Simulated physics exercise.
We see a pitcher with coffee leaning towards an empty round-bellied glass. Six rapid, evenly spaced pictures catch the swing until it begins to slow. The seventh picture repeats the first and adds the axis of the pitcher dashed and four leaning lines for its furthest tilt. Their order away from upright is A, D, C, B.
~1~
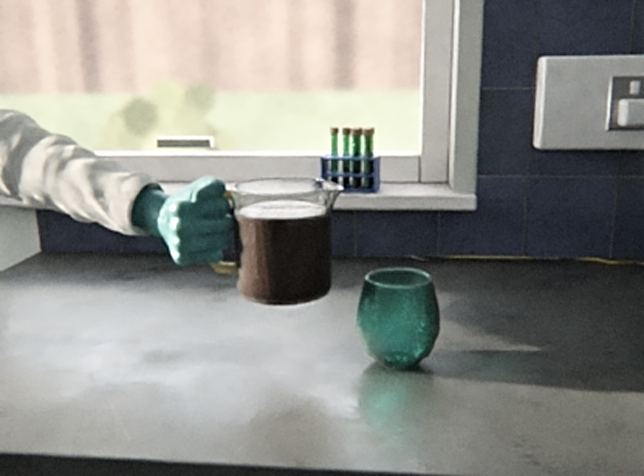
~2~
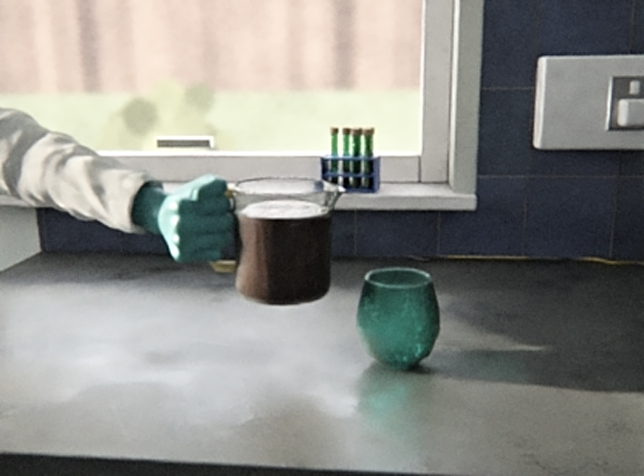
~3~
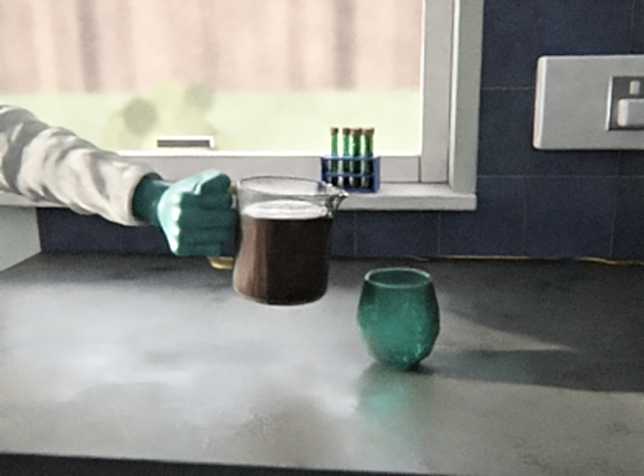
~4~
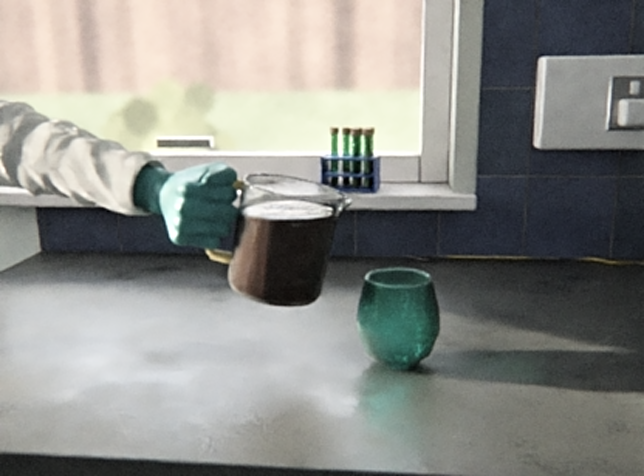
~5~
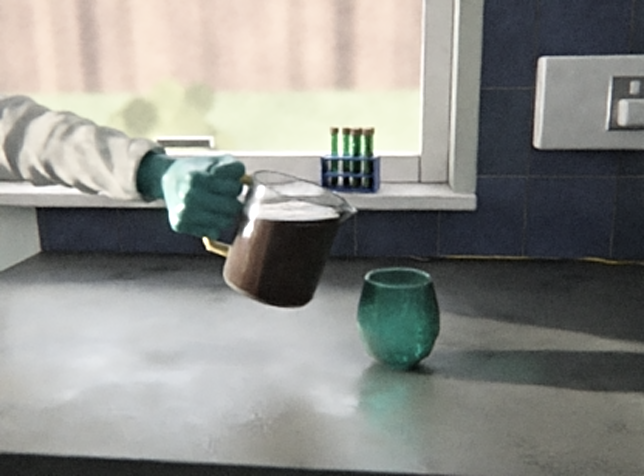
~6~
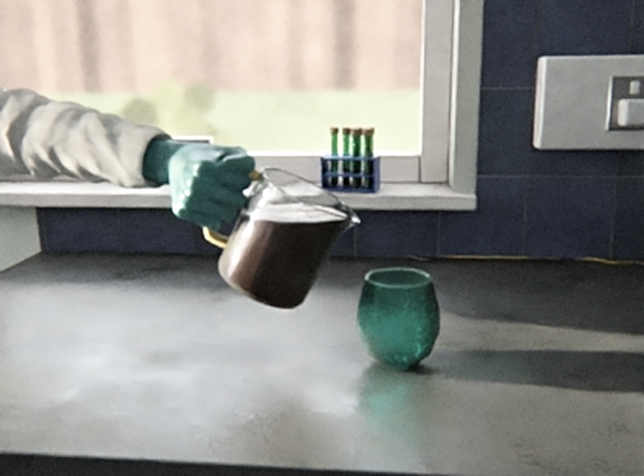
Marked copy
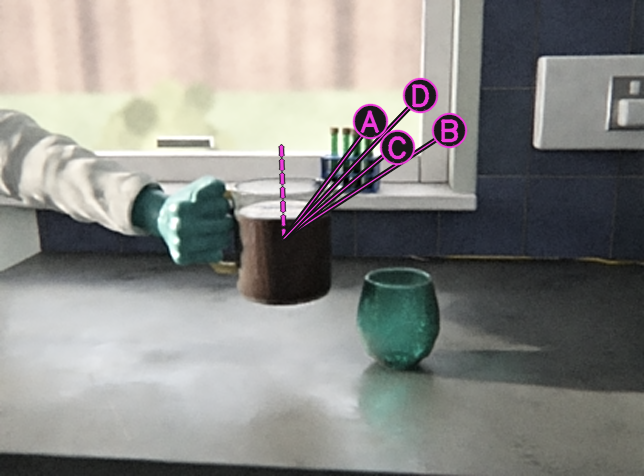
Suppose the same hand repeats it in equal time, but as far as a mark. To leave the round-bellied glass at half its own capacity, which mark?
Take B.
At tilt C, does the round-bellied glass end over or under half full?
Under.
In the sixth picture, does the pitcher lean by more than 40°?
No, it does not.
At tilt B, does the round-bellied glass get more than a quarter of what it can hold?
Yes.
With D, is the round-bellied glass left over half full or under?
Under.
In magenta, A at (361, 136); B at (435, 140); C at (382, 156); D at (408, 108).
With A, the round-bellied glass ends with about 12 % of what it can hold.
With B, the round-bellied glass ends with about 48 % of what it can hold.
With C, the round-bellied glass ends with about 34 % of what it can hold.
With D, the round-bellied glass ends with about 22 % of what it can hold.
